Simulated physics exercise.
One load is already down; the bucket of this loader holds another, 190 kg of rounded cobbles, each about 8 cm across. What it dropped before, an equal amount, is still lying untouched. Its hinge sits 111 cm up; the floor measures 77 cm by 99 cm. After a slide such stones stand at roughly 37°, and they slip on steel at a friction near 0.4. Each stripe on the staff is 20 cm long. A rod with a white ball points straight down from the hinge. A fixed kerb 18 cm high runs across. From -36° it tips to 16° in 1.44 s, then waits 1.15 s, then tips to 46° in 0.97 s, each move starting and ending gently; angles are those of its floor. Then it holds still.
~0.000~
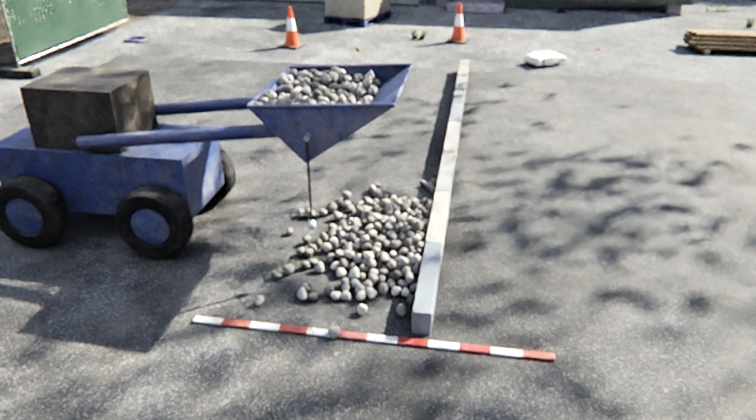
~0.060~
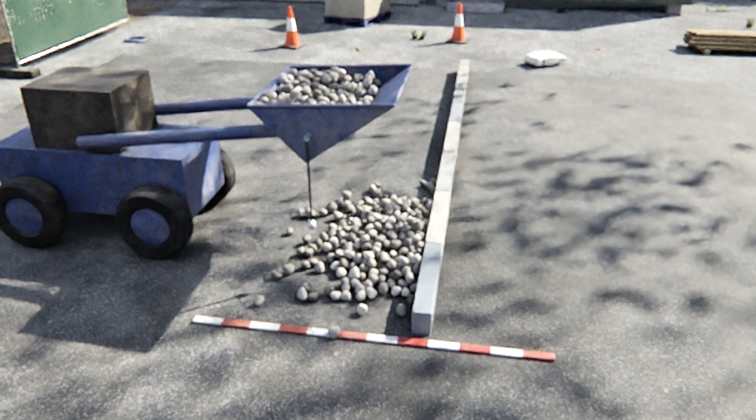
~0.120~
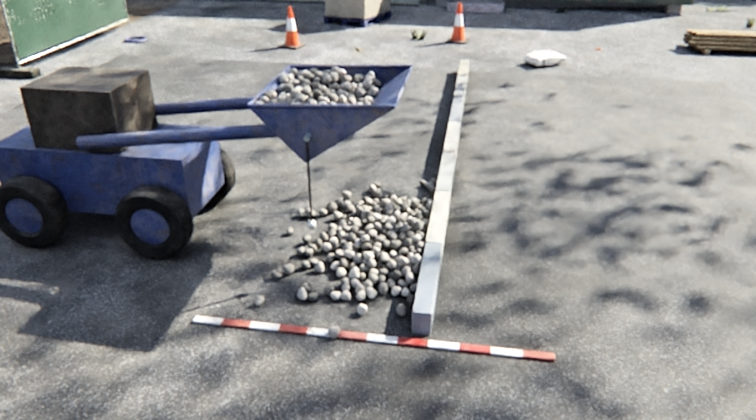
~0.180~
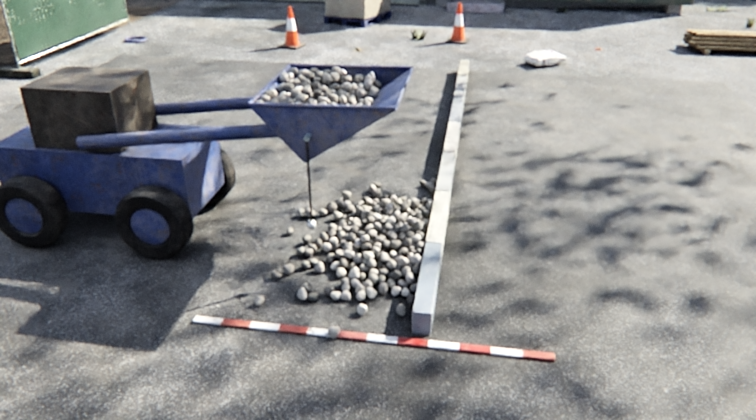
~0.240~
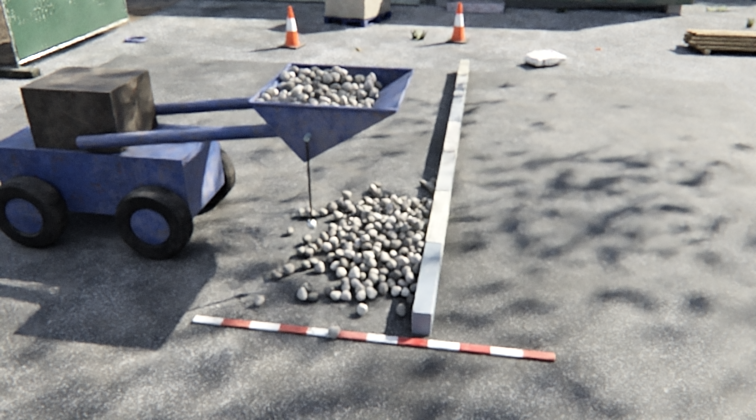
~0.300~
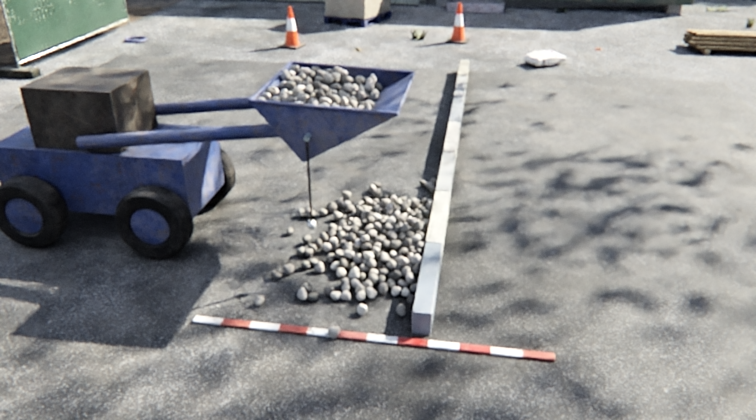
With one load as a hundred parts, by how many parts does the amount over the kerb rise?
Some 36 per cent is added.
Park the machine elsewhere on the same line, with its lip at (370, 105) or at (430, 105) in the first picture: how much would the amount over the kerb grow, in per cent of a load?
About 10 and 85 per cent.
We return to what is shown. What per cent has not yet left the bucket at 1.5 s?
It holds some 95 per cent.
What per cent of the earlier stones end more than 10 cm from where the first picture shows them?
Roughly 0 per cent of them.
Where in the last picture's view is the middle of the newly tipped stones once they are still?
Near (424, 232).
After 1.1 s the floor is at 8°; in per cent of one load, 100 in the bucket, 100 on this side of the kerb; the foremost stones are at (422, 247).
After 1.5 s the floor is at 16°; in per cent of one load, 97 in the bucket, 103 on this side of the kerb; the foremost stones are at (422, 247).
After 4.0 s the floor is at 46°; in per cent of one load, 0 in the bucket, 164 on this side of the kerb, 36 over the kerb; the foremost stones are at (551, 254).
After 6.5 s the floor is at 46°; in per cent of one load, 0 in the bucket, 164 on this side of the kerb, 36 over the kerb; the foremost stones are at (551, 254). Net gain over the kerb, 36.
